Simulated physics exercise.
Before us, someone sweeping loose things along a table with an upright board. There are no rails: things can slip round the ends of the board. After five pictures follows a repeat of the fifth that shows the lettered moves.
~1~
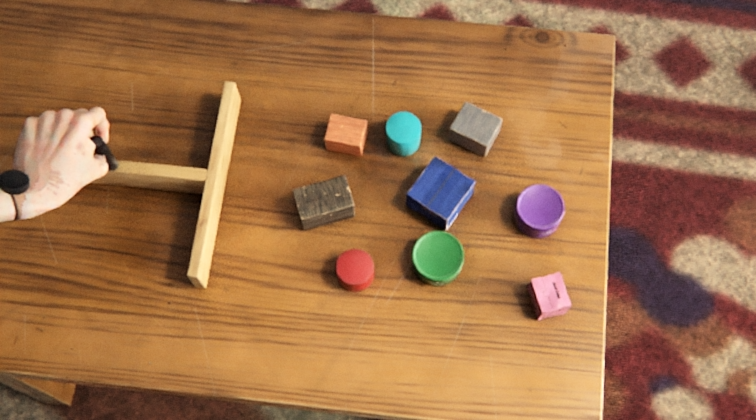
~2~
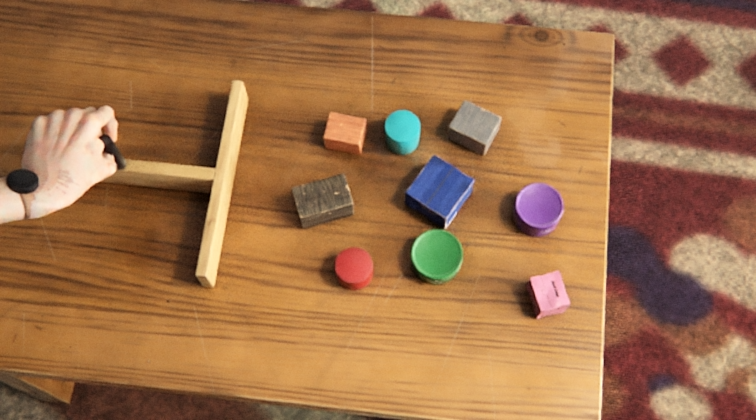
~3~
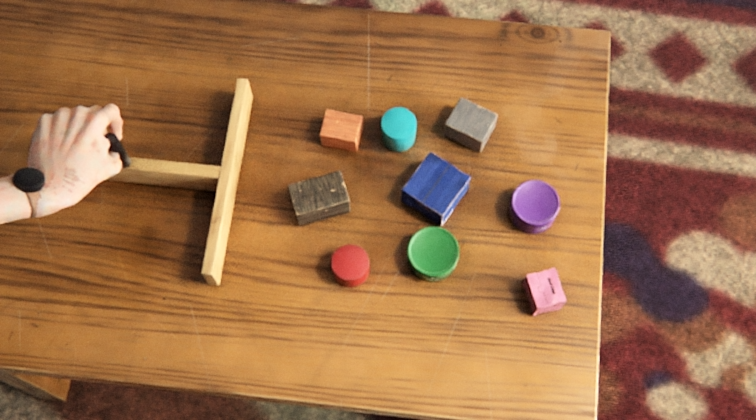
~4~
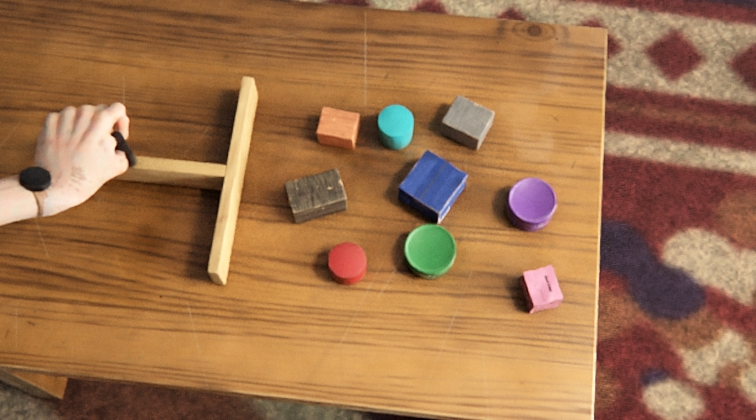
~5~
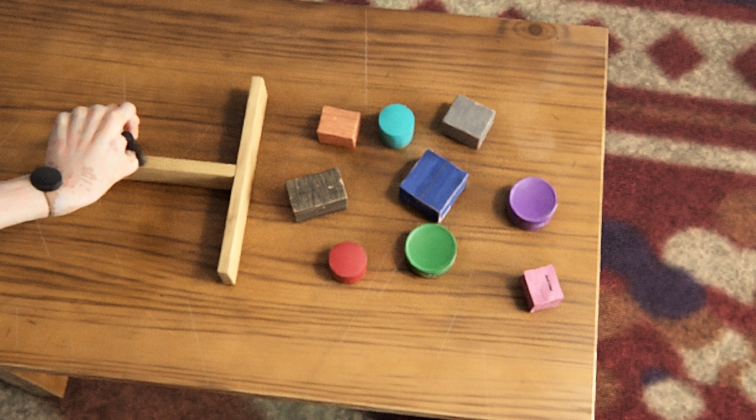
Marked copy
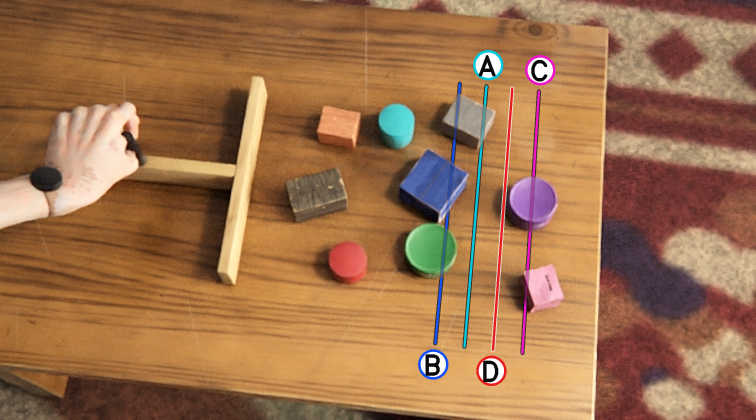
A hand gripping a wooden T-shaped board slid it slowly a short way to the right across a table, toward a scattered group of colourful blocks and round pieces, without touching any of them.
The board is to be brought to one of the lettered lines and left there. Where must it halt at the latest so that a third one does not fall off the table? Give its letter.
Up to line C.
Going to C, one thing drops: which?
The purple jar.
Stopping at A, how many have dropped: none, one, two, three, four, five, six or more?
By then, none.
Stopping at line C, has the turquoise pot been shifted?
Yes.
On the marked copy, A at (476, 210); B at (448, 207); C at (531, 216); D at (503, 213).
With C. Early on, board (344, 182); red tin (361, 264); turquoise pot (415, 128).
Further on, board (449, 192); pink packet (549, 292); purple jar (548, 210).
At the end, board (531, 201); purple jar over the edge; pink packet (591, 308); one fallen.
As for the rest, A is within the limit but short; B is within the limit but short; D is within the limit but short.
